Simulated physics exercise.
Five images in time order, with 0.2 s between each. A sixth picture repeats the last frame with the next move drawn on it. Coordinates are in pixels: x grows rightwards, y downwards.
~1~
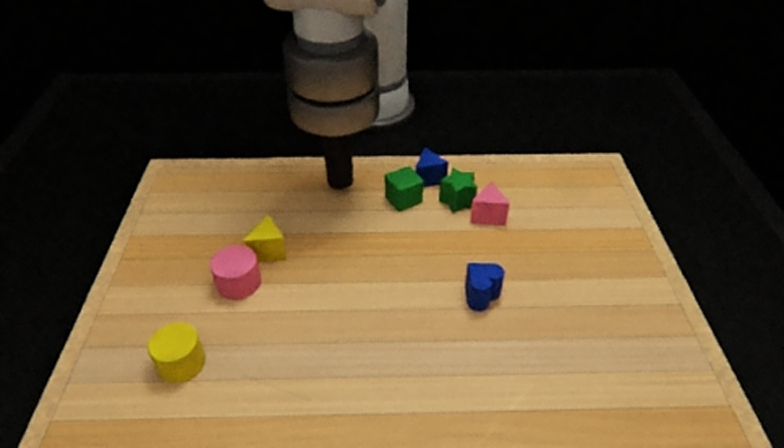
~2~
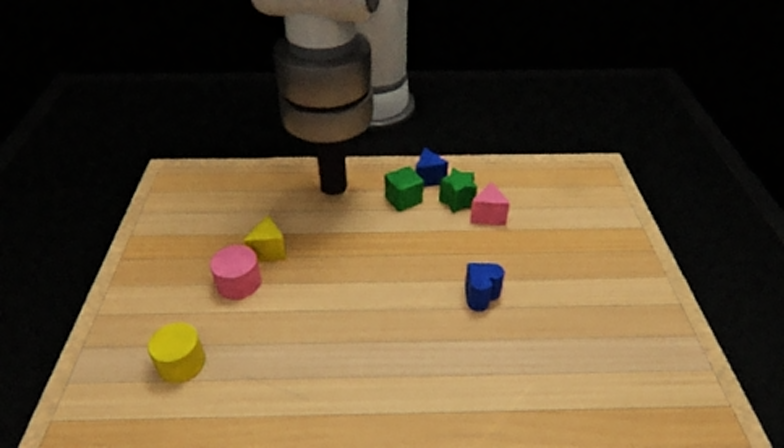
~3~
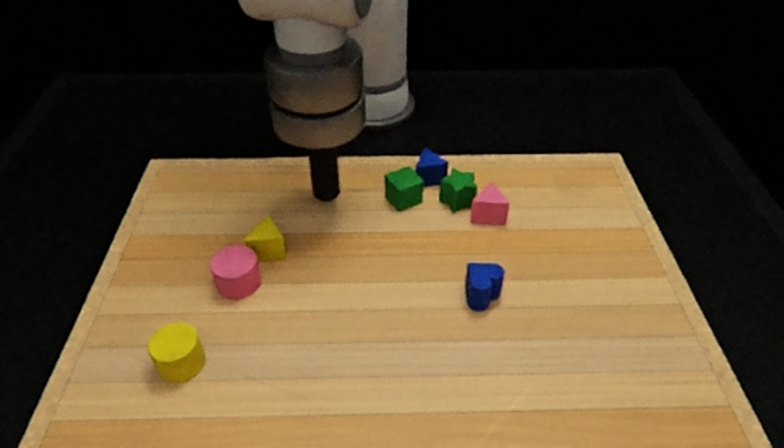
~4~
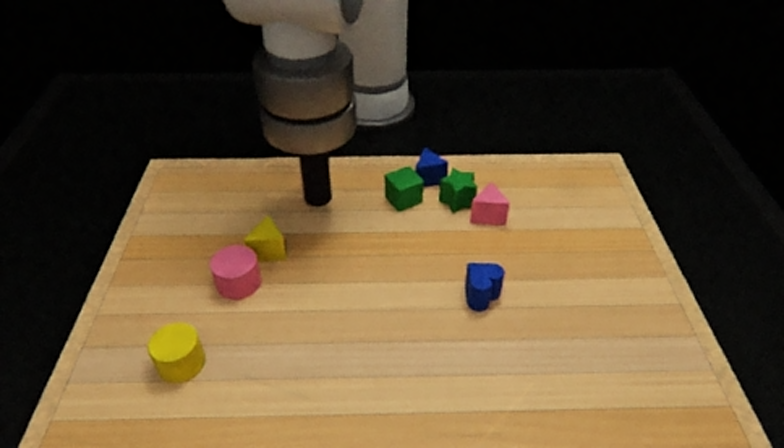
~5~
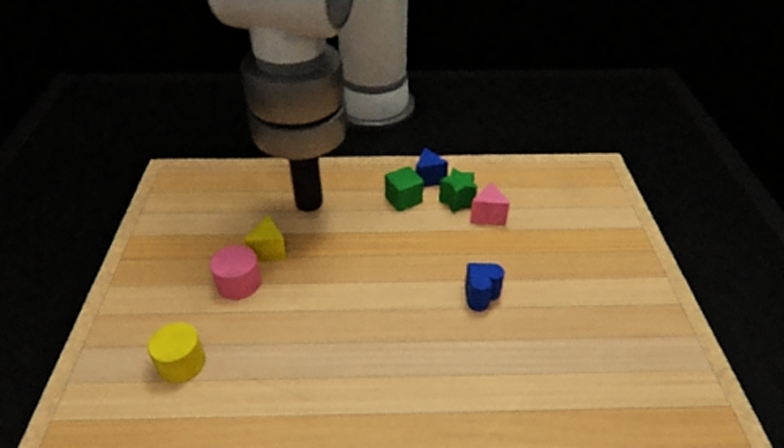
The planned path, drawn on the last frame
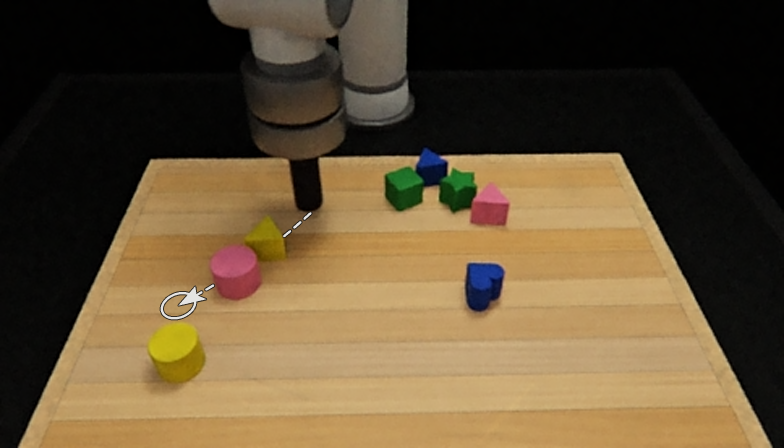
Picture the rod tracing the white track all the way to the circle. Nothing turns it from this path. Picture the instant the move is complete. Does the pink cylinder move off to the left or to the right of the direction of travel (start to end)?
To the left.
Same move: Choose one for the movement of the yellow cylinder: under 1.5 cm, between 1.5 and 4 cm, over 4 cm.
I'd go with under 1.5 cm for this block.
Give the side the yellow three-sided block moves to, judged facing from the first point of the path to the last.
Right.
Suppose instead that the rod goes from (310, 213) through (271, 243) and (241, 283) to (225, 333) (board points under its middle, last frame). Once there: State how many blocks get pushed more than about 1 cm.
Put simply, three or more blocks are moved more than 1 cm.
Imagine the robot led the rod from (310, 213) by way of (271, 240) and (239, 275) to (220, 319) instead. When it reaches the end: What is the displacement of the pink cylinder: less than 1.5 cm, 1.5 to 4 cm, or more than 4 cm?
That one ends up more than 4 cm from where it is now.
Path on the board, from (310, 213) by way of (275, 244) and (231, 275) to (179, 305).
The first path, step by step. One third of the way, rod (272, 234); pink cylinder (225, 270); yellow three-sided block (252, 240), turned 15° anticlockwise.
Two thirds of the way, rod (228, 264); pink cylinder (204, 295); yellow three-sided block (200, 269).
At the end, rod (175, 295); yellow cylinder in place; pink cylinder (199, 304); yellow three-sided block (142, 302), turned 30° anticlockwise.
